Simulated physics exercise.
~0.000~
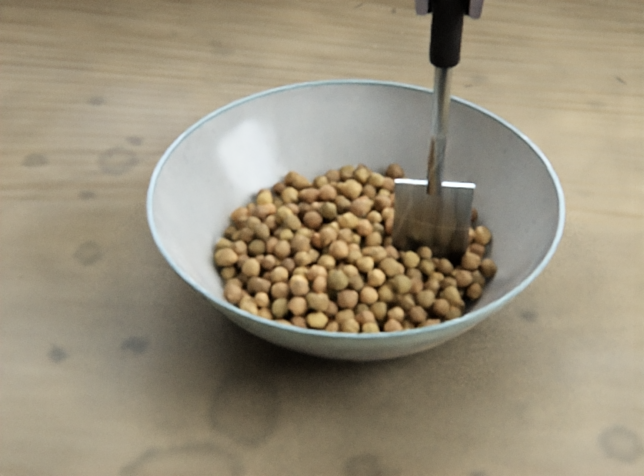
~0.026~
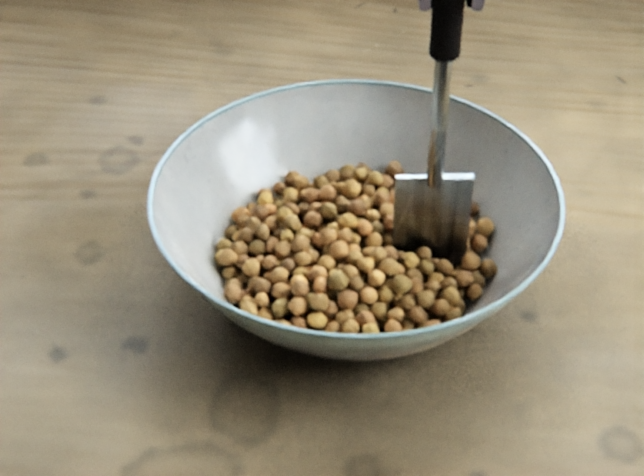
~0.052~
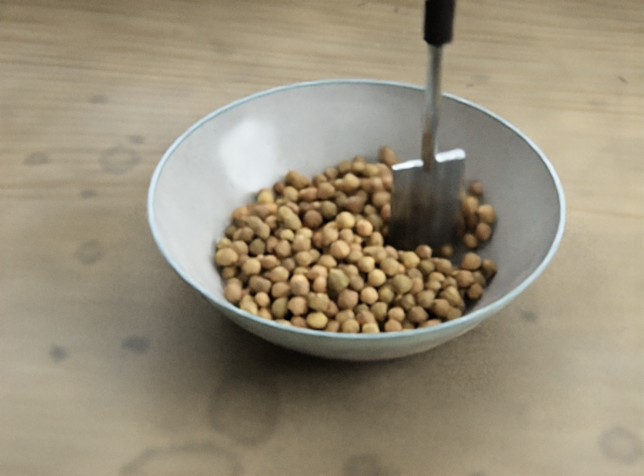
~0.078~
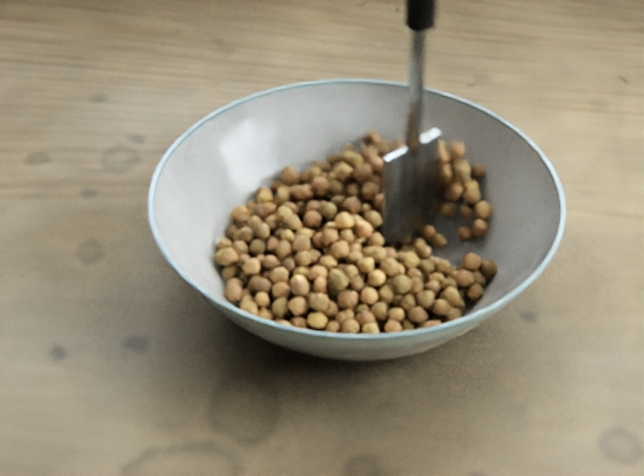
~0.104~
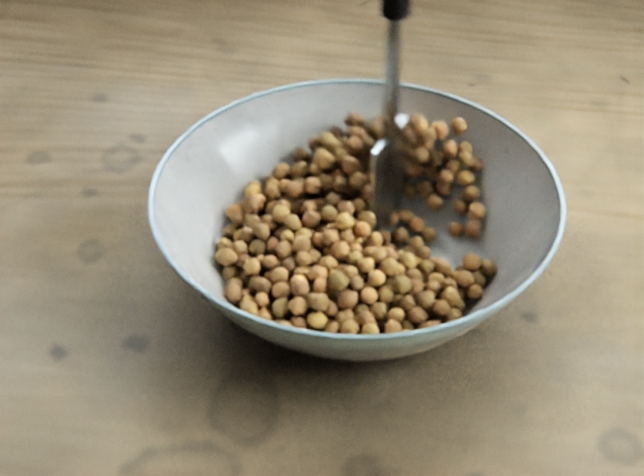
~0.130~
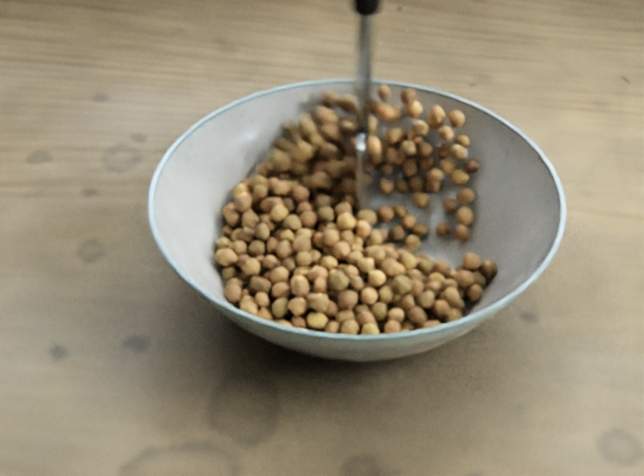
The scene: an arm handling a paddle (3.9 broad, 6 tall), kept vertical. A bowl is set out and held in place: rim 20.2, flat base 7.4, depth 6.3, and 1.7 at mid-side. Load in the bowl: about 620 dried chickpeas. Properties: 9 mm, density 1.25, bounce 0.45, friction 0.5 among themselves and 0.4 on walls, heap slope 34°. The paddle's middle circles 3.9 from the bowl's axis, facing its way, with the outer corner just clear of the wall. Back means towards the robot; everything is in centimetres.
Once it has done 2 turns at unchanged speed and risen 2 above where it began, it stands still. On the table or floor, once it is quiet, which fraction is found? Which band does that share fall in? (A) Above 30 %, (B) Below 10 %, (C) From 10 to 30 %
Below 10 % (B).
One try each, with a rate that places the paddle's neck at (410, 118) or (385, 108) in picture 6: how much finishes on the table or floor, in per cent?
About 0 and 0 per cent.
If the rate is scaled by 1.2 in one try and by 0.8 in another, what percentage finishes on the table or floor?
Around 15 percent for the first try and 0 percent for the second.
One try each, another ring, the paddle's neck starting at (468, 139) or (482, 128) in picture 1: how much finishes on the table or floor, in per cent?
Roughly 10 and 0 per cent.
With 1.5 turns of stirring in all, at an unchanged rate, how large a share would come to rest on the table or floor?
It would be around 5 percent.
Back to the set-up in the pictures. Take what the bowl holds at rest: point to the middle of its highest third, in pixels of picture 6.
About (373, 241).
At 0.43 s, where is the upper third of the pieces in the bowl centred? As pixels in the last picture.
(439, 280), roughly.
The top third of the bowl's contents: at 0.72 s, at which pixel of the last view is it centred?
I'd say about (345, 237).
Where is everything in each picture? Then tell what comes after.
The paddle neck at (437, 159), 0° round; upper third of the load around (352, 242), from x 220 to 490, top at y 170; 615 in the bowl, in the first picture.
The paddle neck at (437, 152), 7° round; upper third of the load around (352, 240), from x 220 to 490, top at y 170, in the second picture.
The paddle neck at (430, 136), 26° round; upper third of the load around (359, 226), from x 225 to 490, top at y 155, in the third picture.
The paddle neck at (414, 120), 48° round; upper third of the load around (359, 208), from x 225 to 490, top at y 140, in the fourth picture.
The paddle neck at (391, 109), 70° round; upper third of the load around (347, 190), from x 225 to 490, top at y 115, in the fifth picture.
The paddle neck at (364, 104), 91° round; upper third of the load around (331, 183), from x 220 to 490, top at y 85; 615 in the bowl, in the sixth picture.
After 0.43 s, 336° round, highest piece 8 above the table; 581 in the bowl, 22 on the table or floor, 12 in flight or on the tool.
After 0.72 s, 221° round, highest piece 6 above the table; 578 in the bowl, 37 on the table or floor.
After 1.07 s, 0° round, highest piece 5 above the table; 578 in the bowl, 37 on the table or floor.
After 1.77 s, 0° round, highest piece 5 above the table; 578 in the bowl, 37 on the table or floor.
In the end, 578 in the bowl, 37 on the table or floor. That is 6 % on the table or floor.
